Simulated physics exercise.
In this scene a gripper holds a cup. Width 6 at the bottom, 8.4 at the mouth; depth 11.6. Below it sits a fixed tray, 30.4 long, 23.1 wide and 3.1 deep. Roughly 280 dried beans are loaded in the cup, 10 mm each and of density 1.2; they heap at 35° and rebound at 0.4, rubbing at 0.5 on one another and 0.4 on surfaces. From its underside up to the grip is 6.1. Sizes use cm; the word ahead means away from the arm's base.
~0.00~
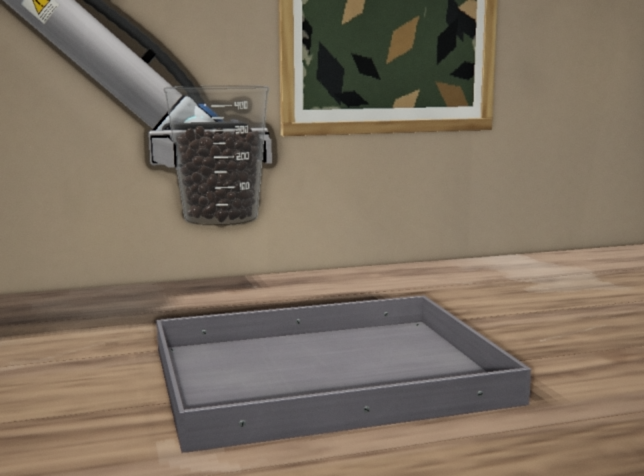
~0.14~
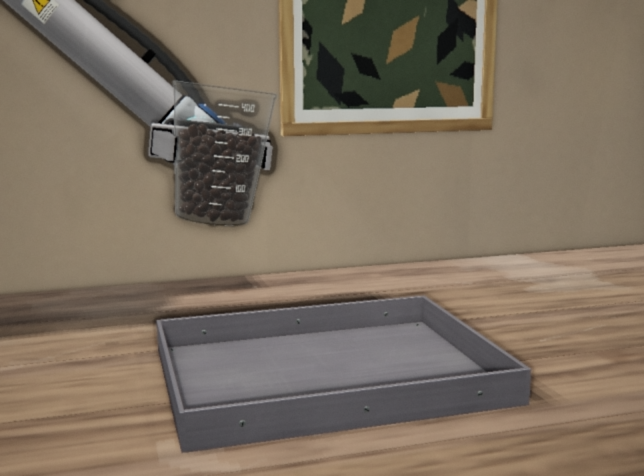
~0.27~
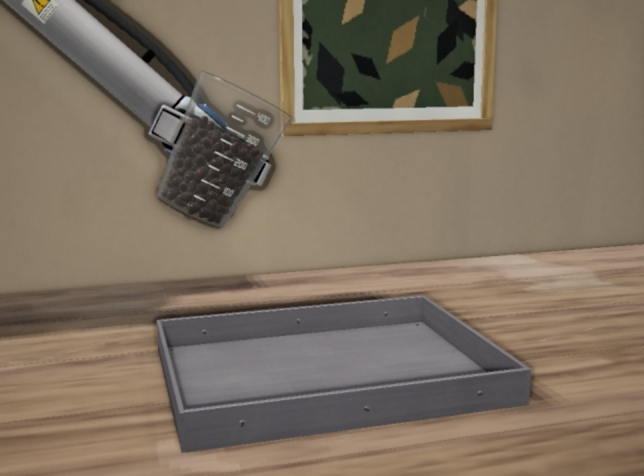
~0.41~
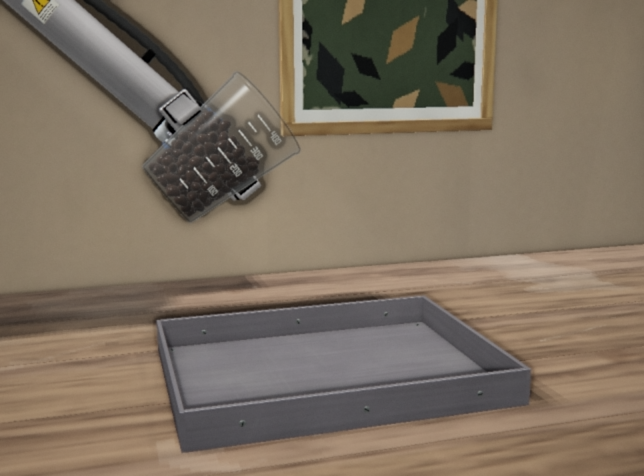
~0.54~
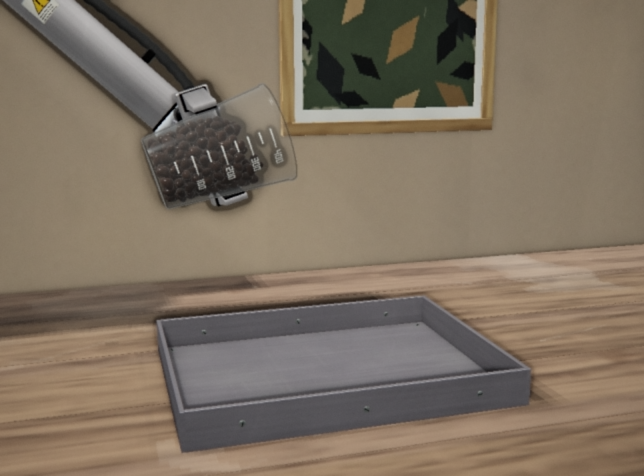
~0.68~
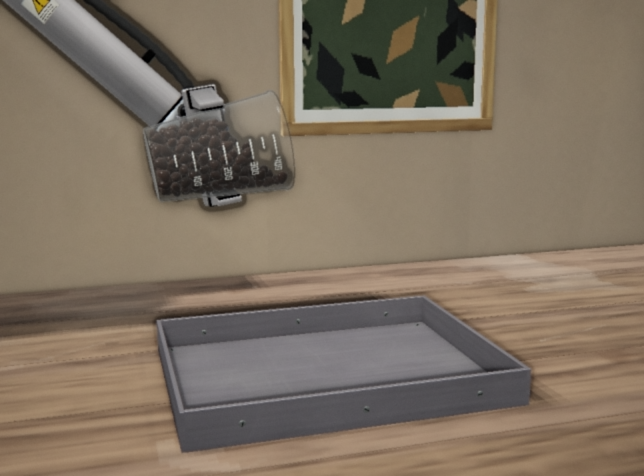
A clear cup of dark beans tilts steadily to the right in a robot arm's gripper.
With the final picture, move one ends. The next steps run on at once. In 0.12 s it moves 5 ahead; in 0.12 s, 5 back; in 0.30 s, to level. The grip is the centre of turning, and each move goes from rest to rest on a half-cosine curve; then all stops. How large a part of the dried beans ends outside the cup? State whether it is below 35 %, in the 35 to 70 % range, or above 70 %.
It is in the 35 to 70 % range.
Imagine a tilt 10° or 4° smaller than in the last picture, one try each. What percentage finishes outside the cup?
Estimates, in order: 25 % and 40 %.
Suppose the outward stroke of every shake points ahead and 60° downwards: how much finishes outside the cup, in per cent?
It comes to near 5 percent.
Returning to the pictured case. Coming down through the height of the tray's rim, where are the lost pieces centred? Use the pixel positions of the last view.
They come down centred close to (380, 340).
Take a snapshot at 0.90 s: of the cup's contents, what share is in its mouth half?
That share comes to roughly 90 percent.
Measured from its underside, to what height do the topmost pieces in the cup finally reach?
I'd say close to 6.0 cm.
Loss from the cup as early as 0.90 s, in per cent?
About 20 per cent.
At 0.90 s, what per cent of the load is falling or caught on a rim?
Estimated fraction: Near 20 %.
After 0.90 s, tilted 81° forward, highest piece 24 above the table; 225 in the cup, 57 in flight or on a rim.
After 1.11 s, tilted 23° forward, highest piece 27 above the table; 136 in the tray, 135 in the cup, 11 in flight or on a rim.
After 1.42 s, level, highest piece 22 above the table; 146 in the tray, 135 in the cup, 1 on the table or floor.
After 2.47 s, level, highest piece 22 above the table; 146 in the tray, 135 in the cup, 1 on the table or floor.
At rest, 146 in the tray, 135 in the cup, 1 on the table or floor. That is 52 % outside the cup.
